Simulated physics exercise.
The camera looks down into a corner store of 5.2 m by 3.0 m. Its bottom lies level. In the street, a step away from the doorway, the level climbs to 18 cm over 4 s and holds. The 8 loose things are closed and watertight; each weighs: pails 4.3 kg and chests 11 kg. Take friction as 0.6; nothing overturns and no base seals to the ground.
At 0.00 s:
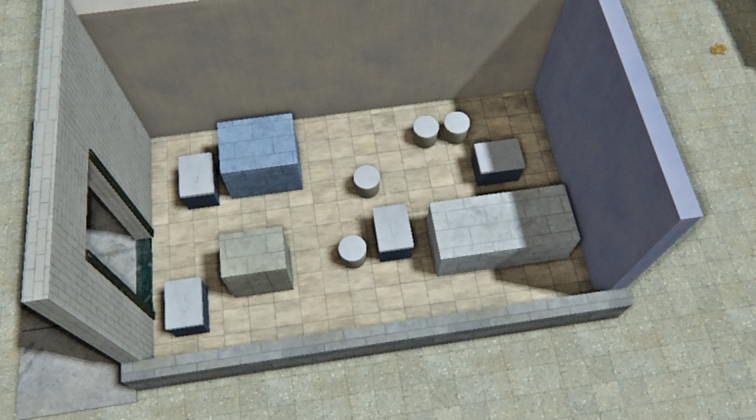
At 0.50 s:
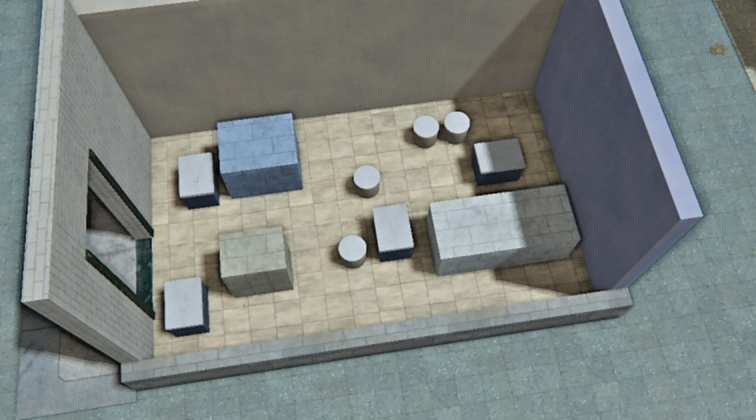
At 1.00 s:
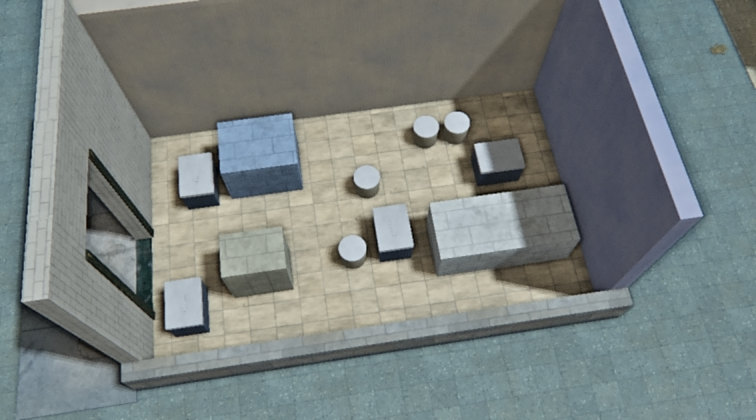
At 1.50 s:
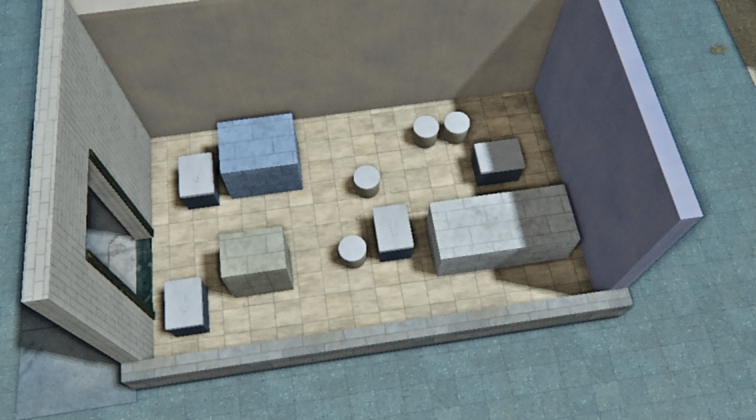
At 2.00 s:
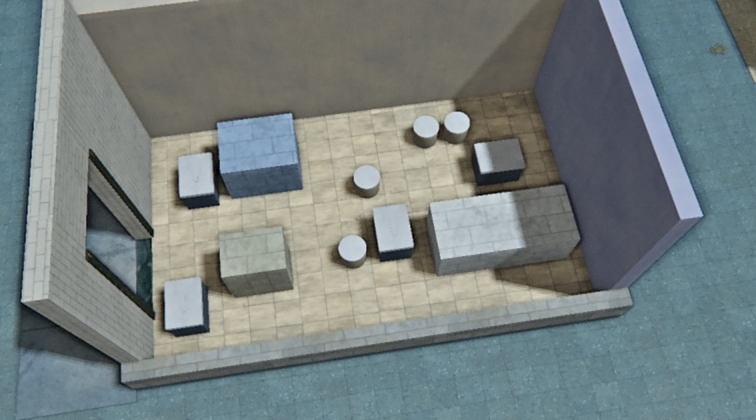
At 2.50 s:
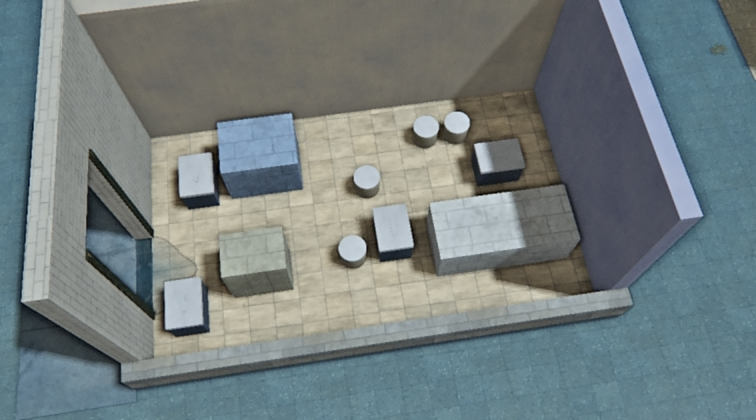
A walled room stood open to view with boxes and short round blocks inside as bluish water spread over the paving outside, then began coming in through the doorway on the left.
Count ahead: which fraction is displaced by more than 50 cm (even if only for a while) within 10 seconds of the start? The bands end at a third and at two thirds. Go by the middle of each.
That comes to under a third.
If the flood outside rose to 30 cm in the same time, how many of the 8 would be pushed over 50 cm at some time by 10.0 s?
In that case 7 of them.
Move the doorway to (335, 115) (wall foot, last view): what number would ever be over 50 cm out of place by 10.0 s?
In that case 3 of them.
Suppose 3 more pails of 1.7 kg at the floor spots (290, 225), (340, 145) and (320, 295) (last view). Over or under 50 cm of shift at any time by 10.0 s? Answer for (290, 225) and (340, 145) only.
In that order: More, less.
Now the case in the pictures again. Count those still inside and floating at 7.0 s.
1 of them.
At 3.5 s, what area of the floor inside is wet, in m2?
Roughly 1.5 m2.
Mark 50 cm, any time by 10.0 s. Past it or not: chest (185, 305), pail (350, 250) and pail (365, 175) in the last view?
In that order: Past it, under, over.
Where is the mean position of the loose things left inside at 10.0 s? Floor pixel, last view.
At about (395, 193).
After 3.5 s 0 of 8 are over 50 cm from their spots; 0 afloat.
After 4.5 s 0 of 8 are over 50 cm from their spots; 0 afloat.
After 7.0 s 1 of 8 are over 50 cm from their spots; 1 afloat.
After 10.0 s 2 of 8 are over 50 cm from their spots, and 2 have been at some point; 2 afloat.
